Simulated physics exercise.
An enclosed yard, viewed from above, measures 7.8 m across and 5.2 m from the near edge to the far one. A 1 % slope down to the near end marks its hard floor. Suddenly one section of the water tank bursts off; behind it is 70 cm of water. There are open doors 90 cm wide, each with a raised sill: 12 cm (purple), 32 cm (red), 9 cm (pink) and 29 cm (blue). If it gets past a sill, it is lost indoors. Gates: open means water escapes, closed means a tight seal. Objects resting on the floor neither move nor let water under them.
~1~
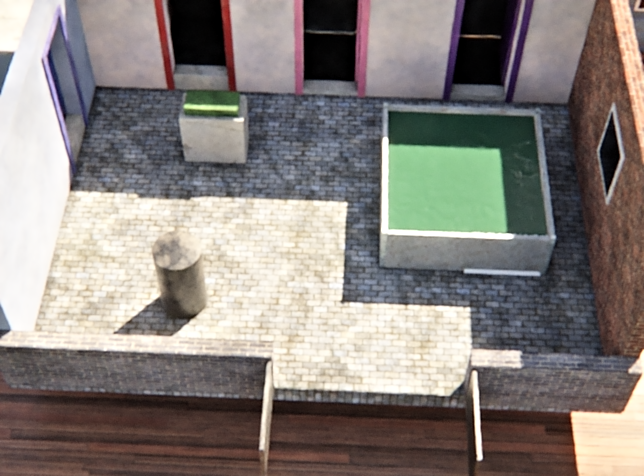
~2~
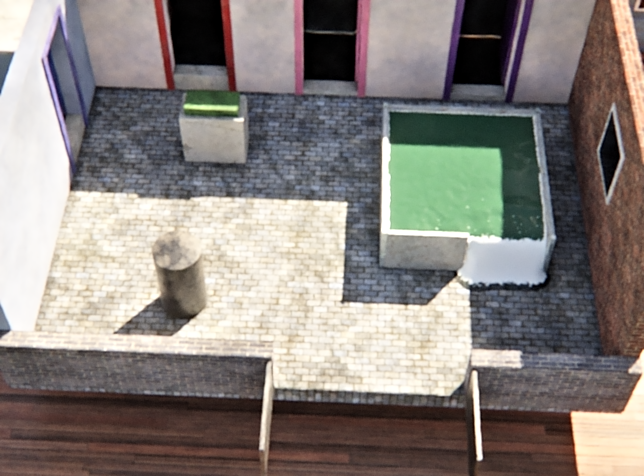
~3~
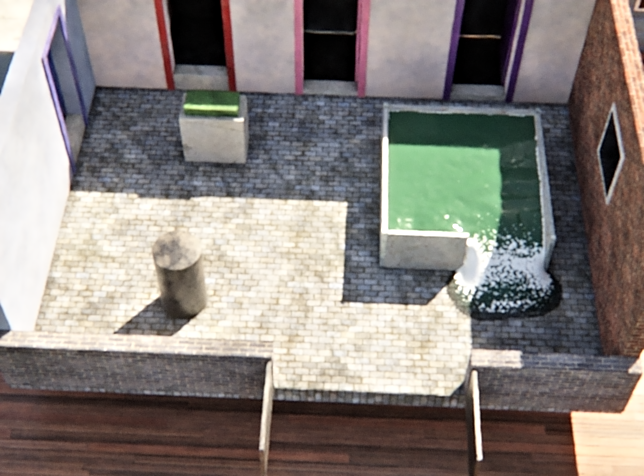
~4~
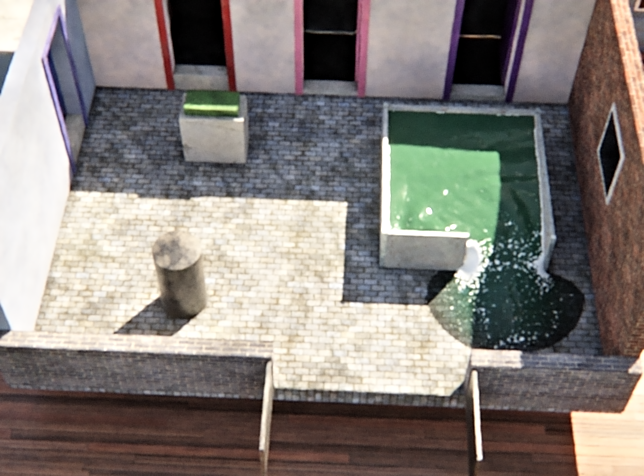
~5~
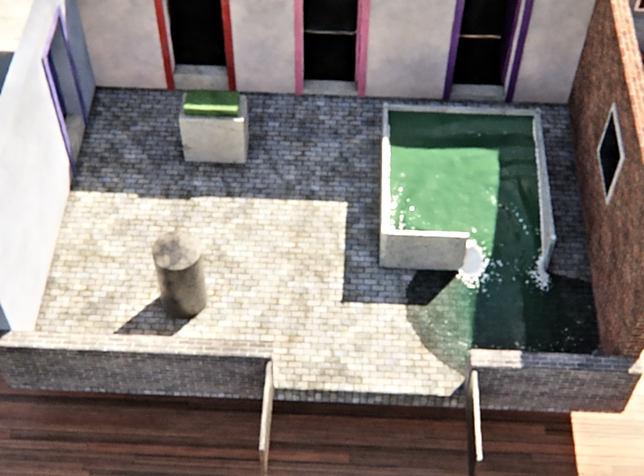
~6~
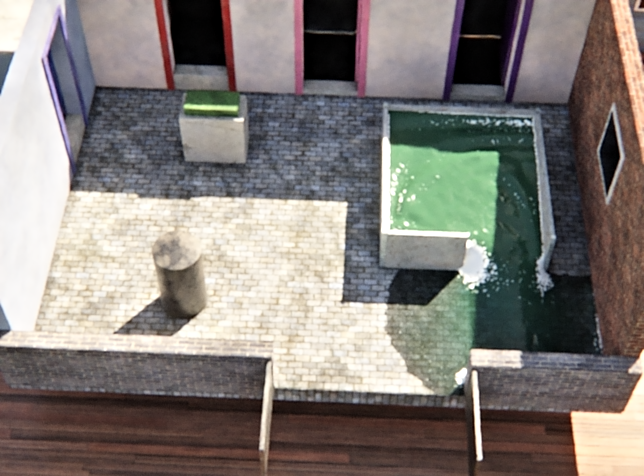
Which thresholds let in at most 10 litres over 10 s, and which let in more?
In order: Purple door: Short; red door: Short; pink door: Short; blue door: Short.
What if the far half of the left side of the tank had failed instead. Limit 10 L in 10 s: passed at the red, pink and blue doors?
Then it goes red fine, pink too high, blue fine.
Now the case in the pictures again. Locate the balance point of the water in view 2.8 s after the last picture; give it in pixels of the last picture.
Roughly (465, 253).
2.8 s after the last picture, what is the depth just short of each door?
Purple 0 cm, red 0 cm, pink 0 cm, blue 0 cm.
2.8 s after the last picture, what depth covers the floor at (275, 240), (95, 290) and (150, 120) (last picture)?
2, 0 and 0 cm.
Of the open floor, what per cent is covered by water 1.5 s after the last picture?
About 15 per cent.
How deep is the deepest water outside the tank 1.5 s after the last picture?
Up to near 47 cm.
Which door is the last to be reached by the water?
That would be the red door.
Then, 0.7 s after the last picture water covers 15 % of the floor and is deepest (60 cm) near (594, 385); purple door not reached, red door not reached, pink door not reached, blue door not reached.
Then, 1.5 s after the last picture water covers 15 % of the floor and is deepest (47 cm) near (526, 382); purple door not reached, red door not reached, pink door not reached, blue door not reached.
Then, 2.8 s after the last picture water covers 40 % of the floor and is deepest (34 cm) near (594, 385); purple door not reached, red door not reached, pink door not reached, blue door not reached.
Then, 5.3 s after the last picture water covers 80 % of the floor and is deepest (24 cm) near (553, 383); purple door 9 cm at the sill, 0 L in, red door not reached, pink door 2 cm at the sill, 0 L in, blue door 3 cm at the sill, 0 L in.
Then, 9.3 s after the last picture water covers 95 % of the floor and is deepest (15 cm) near (567, 384); purple door 6 cm at the sill, 0 L in, red door 9 cm at the sill, 0 L in, pink door 6 cm at the sill, 0 L in, blue door 13 cm at the sill, 0 L in.
